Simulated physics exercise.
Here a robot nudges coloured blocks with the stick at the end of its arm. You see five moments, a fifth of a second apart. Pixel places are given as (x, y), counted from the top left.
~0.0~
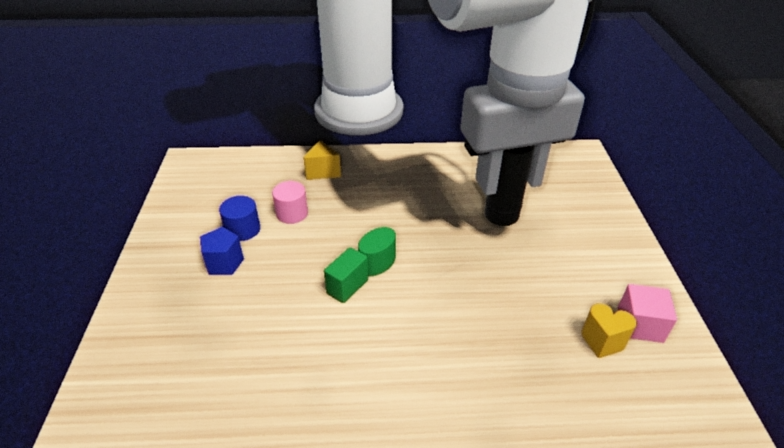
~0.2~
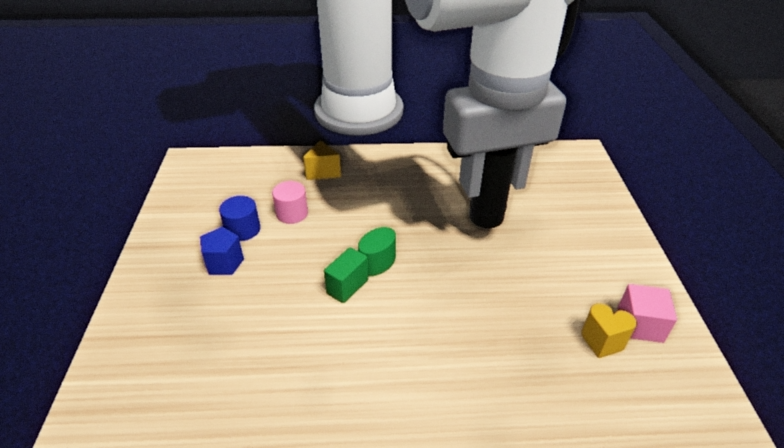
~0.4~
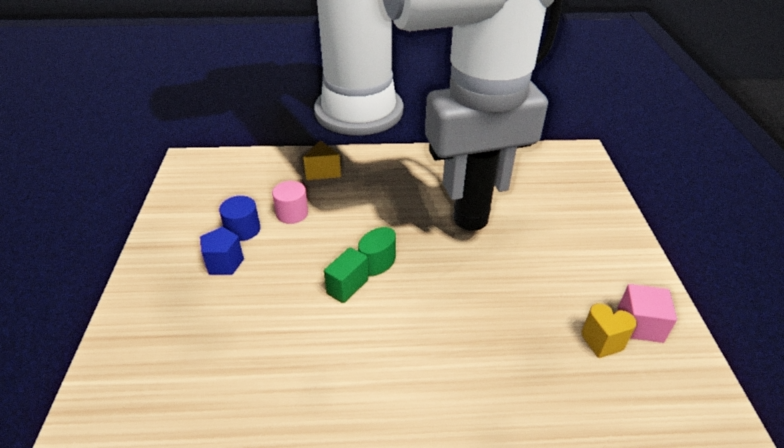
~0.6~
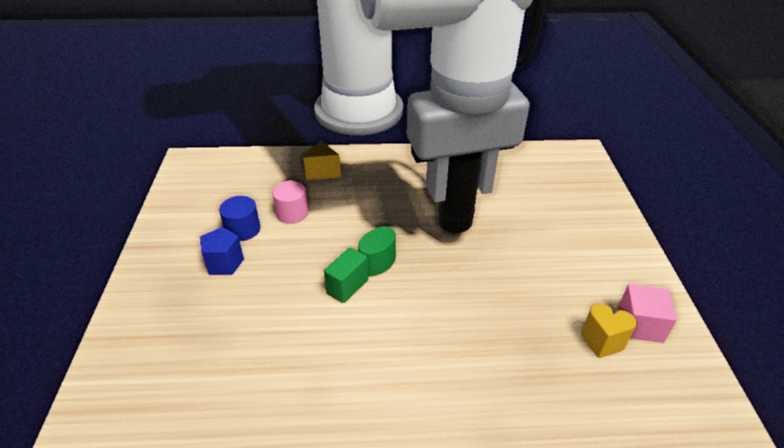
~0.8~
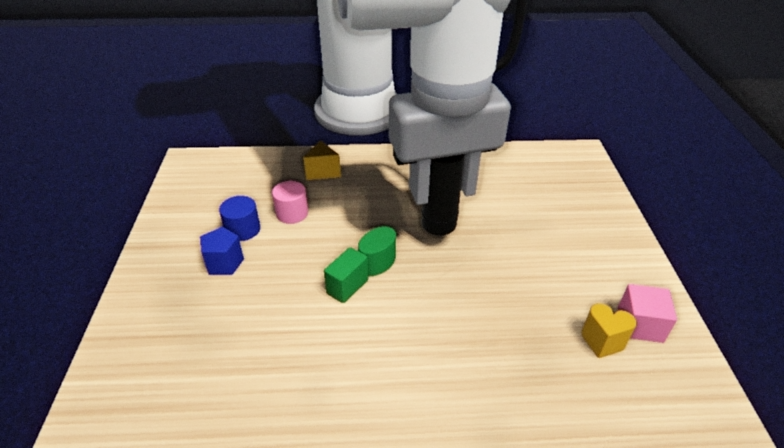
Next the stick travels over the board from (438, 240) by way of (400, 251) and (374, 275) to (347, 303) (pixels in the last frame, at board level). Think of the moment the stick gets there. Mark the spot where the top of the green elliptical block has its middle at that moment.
Its top middle is near (306, 269).
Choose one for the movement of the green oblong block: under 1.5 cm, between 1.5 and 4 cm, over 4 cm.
Of the three bands, it's over 4 cm.
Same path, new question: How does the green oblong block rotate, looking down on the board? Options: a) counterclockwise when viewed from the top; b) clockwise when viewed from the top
Correct choice: A.
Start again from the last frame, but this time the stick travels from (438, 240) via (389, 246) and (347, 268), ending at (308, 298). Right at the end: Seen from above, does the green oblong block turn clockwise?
That would be a yes.
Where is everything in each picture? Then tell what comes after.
Lower end of the stick at (502, 216), tops of blocks, green oblong block at (346, 263), green elliptical block at (377, 239), in the first picture.
Stick at (486, 218), blocks as before, in the second picture.
Stick at (471, 220), blocks as before, in the third picture.
Stick at (455, 222), blocks as before, in the fourth picture.
Stick at (439, 225), green oblong block at (346, 263), green elliptical block at (377, 239), in the fifth picture.
On the path given first. One third of the way, stick at (400, 235); green oblong block at (336, 269); green elliptical block at (366, 244).
Two thirds of the way, stick at (373, 259); green oblong block at (304, 288), turned 50° anticlockwise; green elliptical block at (331, 260), turned 35° clockwise.
At the end, stick at (345, 288); green oblong block at (290, 291), turned 95° anticlockwise; green elliptical block at (306, 269), turned 100° clockwise.
